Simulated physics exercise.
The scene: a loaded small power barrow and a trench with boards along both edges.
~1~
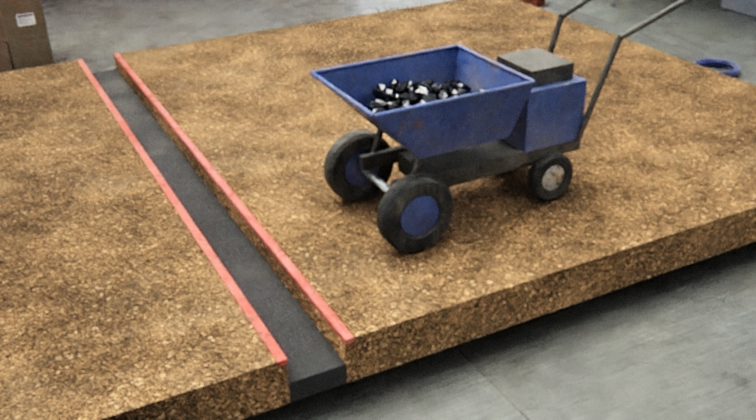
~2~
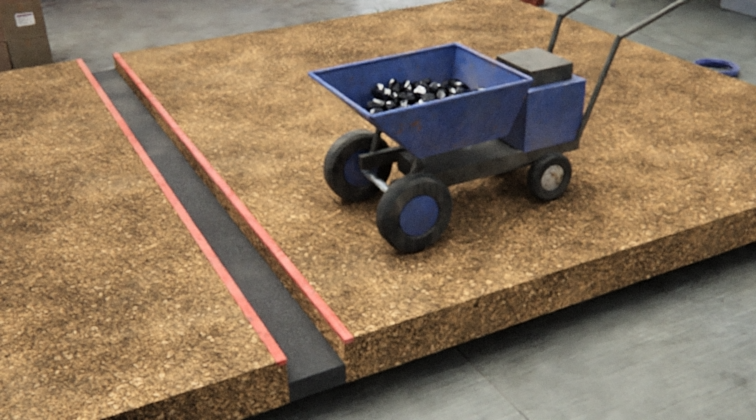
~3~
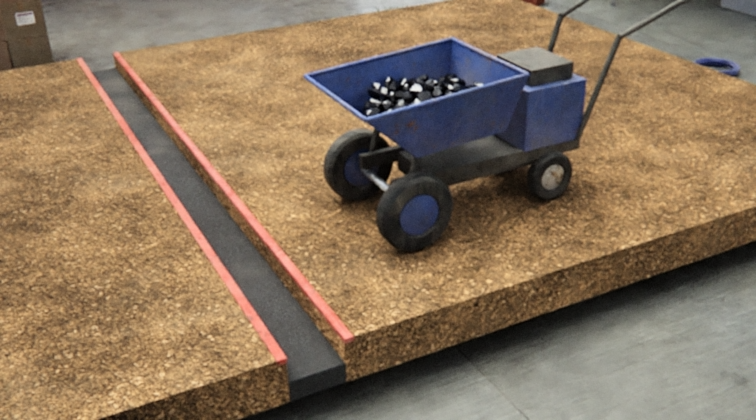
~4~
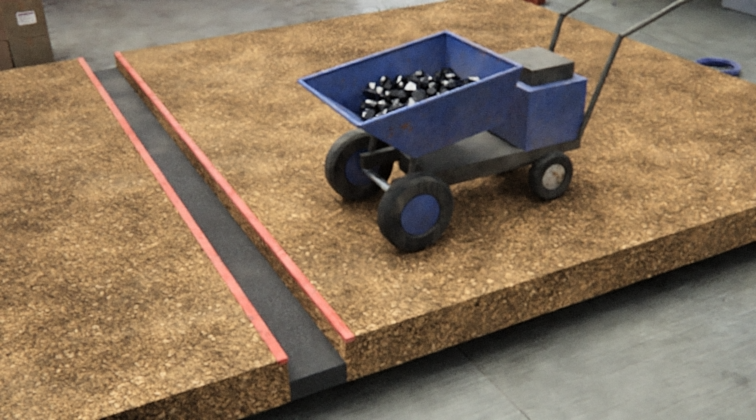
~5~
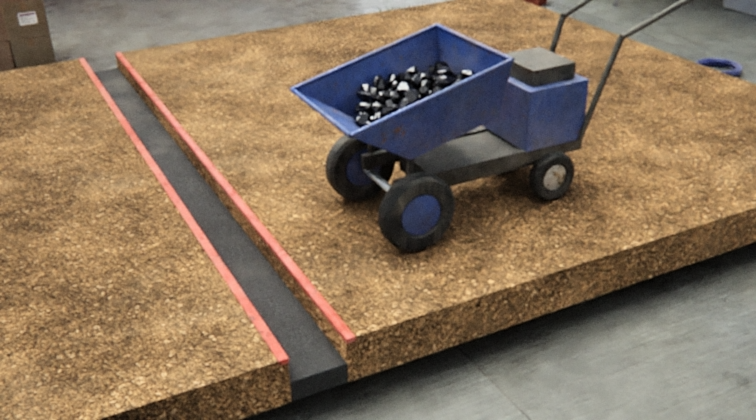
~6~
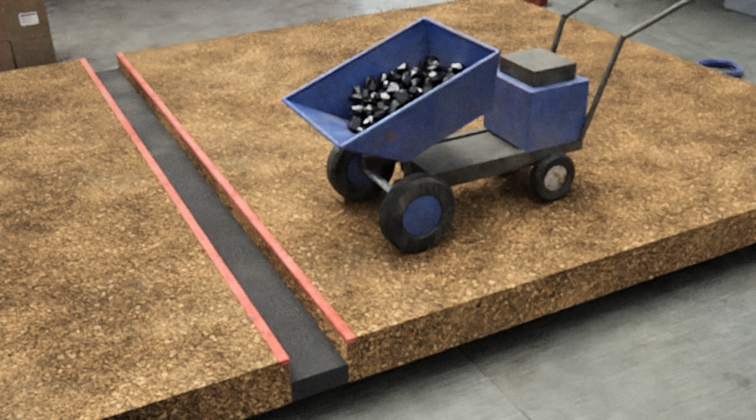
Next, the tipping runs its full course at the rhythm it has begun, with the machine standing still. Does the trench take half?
It catches the larger part.
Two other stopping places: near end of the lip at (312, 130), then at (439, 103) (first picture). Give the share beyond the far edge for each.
Near 70 % and 0 %.
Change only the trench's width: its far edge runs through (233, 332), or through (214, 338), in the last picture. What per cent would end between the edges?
Roughly 90 per cent, and 90 per cent.
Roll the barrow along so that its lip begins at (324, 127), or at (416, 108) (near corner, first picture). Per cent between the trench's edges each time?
Roughly 10 per cent, and 40 per cent.
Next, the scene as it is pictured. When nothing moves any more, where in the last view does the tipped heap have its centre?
Roughly at (252, 266).
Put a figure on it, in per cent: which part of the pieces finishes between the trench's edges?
It comes to 80 per cent or so.
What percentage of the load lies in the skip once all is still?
Close to 15 per cent.
Shortly afterwards, skip tipped steeply; the whole lot in the skip.
Next, skip tipped right over; near half in the skip; only a few short of the trench; near half in or heaped over the trench.
Some moments later, skip tipped right over; a little in the skip; only a few short of the trench; the bulk in or heaped over the trench; only a few beyond it.
In the end, skip tipped right over; a little in the skip; only a few short of the trench; the bulk in or heaped over the trench; only a few beyond it.
